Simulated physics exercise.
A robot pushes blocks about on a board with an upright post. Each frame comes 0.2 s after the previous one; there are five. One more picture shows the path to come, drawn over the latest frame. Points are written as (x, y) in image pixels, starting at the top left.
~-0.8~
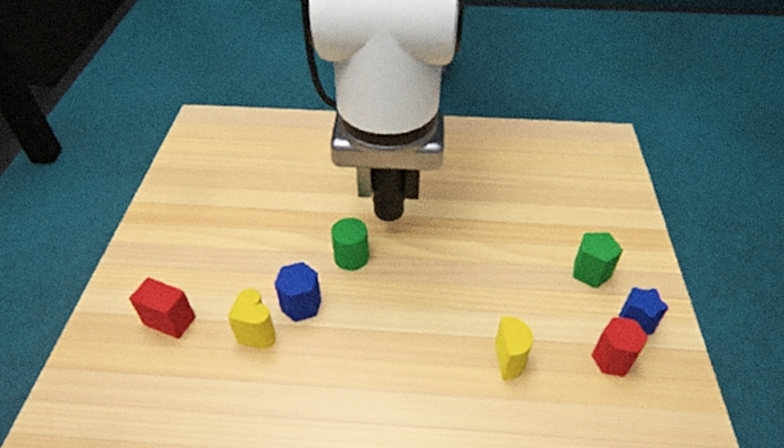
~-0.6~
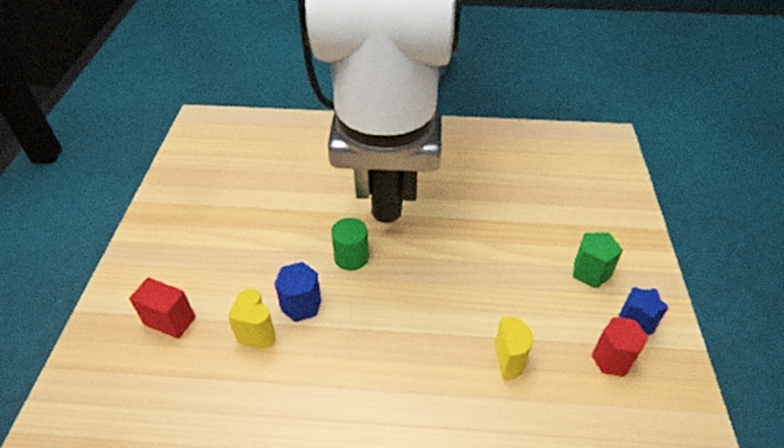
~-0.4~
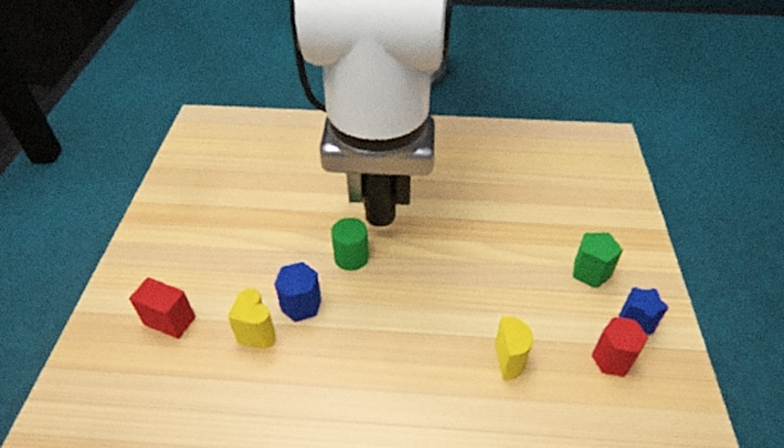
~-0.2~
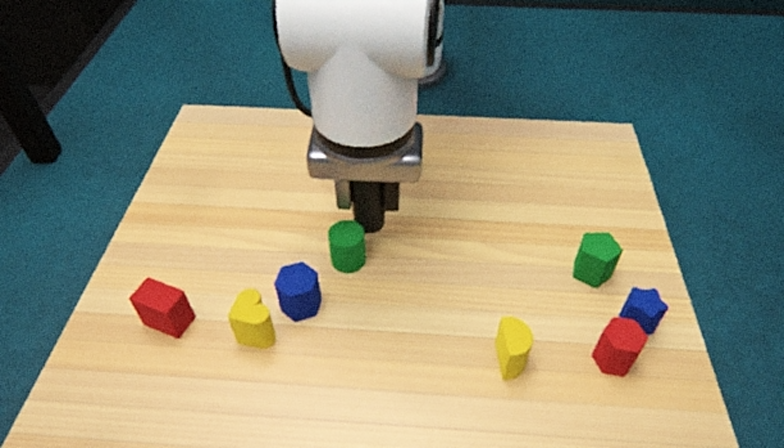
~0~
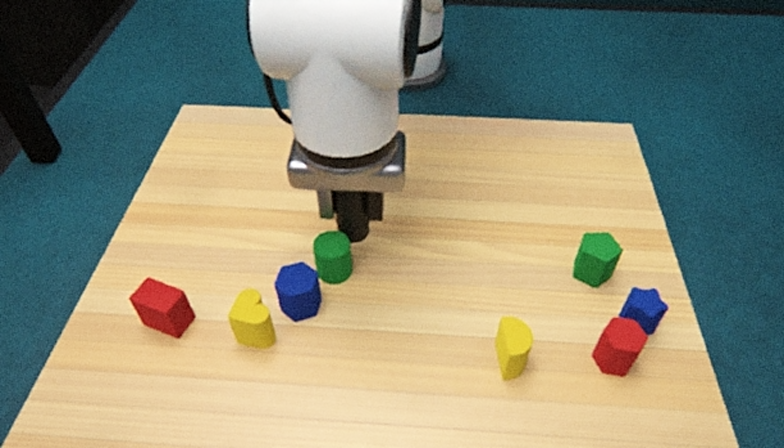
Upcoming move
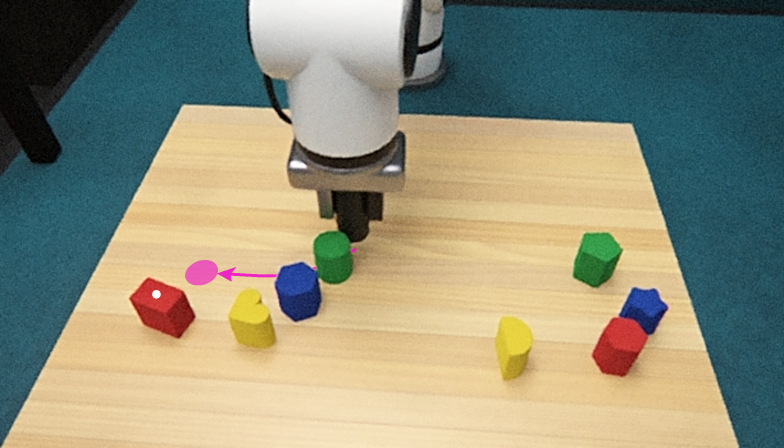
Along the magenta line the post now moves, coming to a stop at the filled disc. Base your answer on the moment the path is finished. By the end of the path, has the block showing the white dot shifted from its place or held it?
The block showing the white dot does not move.
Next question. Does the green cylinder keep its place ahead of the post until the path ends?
I expect not.
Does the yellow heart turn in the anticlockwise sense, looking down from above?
I expect not.
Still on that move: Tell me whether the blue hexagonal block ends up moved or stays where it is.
Once the path is done, it is somewhere new.
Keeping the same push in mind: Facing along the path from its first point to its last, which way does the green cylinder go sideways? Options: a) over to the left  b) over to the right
Choice a: Over to the left.
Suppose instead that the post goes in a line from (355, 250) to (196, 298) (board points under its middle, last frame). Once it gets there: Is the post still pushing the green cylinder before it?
It seems not.
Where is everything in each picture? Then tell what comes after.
The first frame shows tip of the post at (389, 212), middles of tops, red rectangle at (156, 294), yellow heart at (249, 307), blue hexagonal block at (296, 278), green cylinder at (349, 230).
The second frame shows post at (387, 213), nothing pushed.
The third frame shows post at (380, 217), nothing pushed.
The fourth frame shows post at (369, 223), green cylinder at (346, 232).
The fifth frame shows post at (354, 232), red rectangle at (156, 294), yellow heart at (249, 307), blue hexagonal block at (296, 278), green cylinder at (331, 244).
The line goes from (355, 250) over (308, 271) and (255, 276) to (202, 273); the dot is on the red rectangle.
What follows on the original path. One third of the way, post at (305, 254); yellow heart at (242, 314), turned 20° clockwise; blue hexagonal block at (278, 304), turned 20° anticlockwise; green cylinder at (291, 271).
Two thirds of the way, post at (249, 259); yellow heart at (240, 315), turned 20° clockwise; blue hexagonal block at (278, 312), turned 20° anticlockwise; green cylinder at (275, 277).
At the end, post at (195, 256); red rectangle unmoved; yellow heart at (240, 315), turned 20° clockwise; blue hexagonal block at (278, 312), turned 20° anticlockwise; green cylinder at (275, 277).
